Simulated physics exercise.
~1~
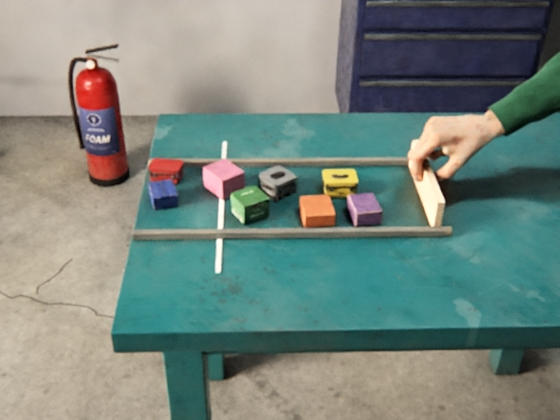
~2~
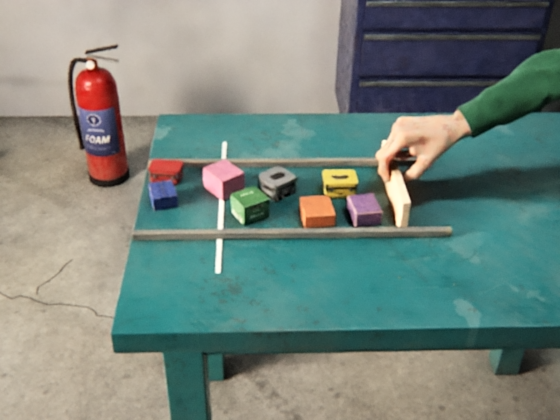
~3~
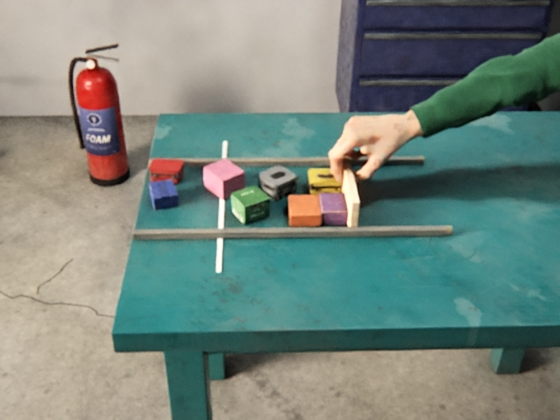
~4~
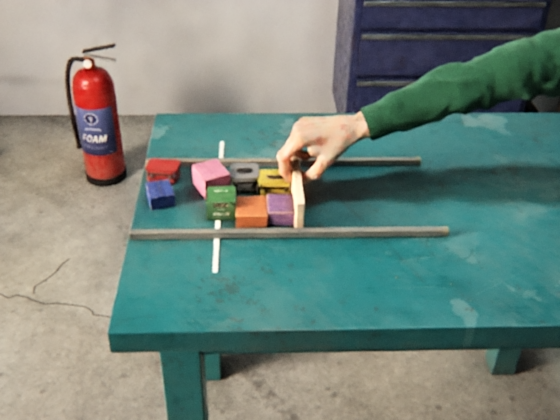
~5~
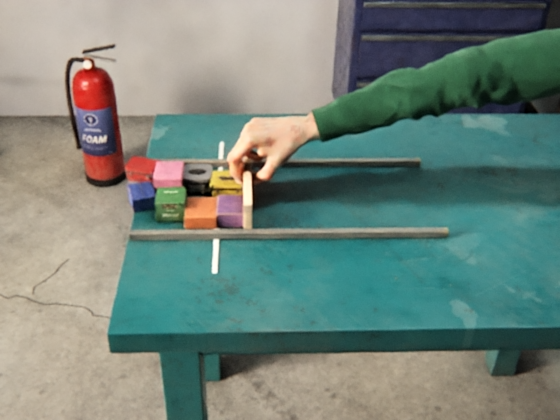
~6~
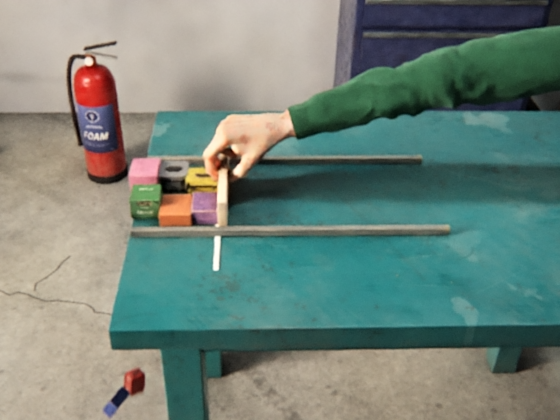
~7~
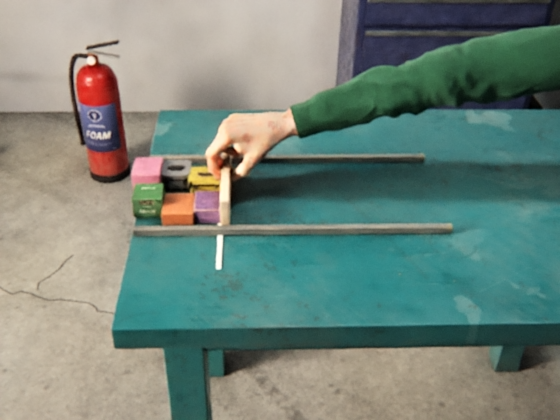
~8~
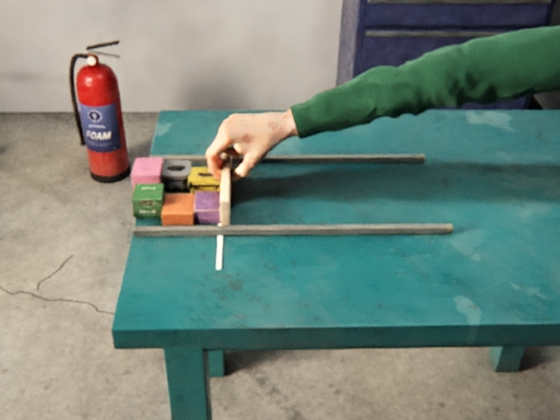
A hand slides a board left, bunching colored blocks until the red and blue ones fall off.
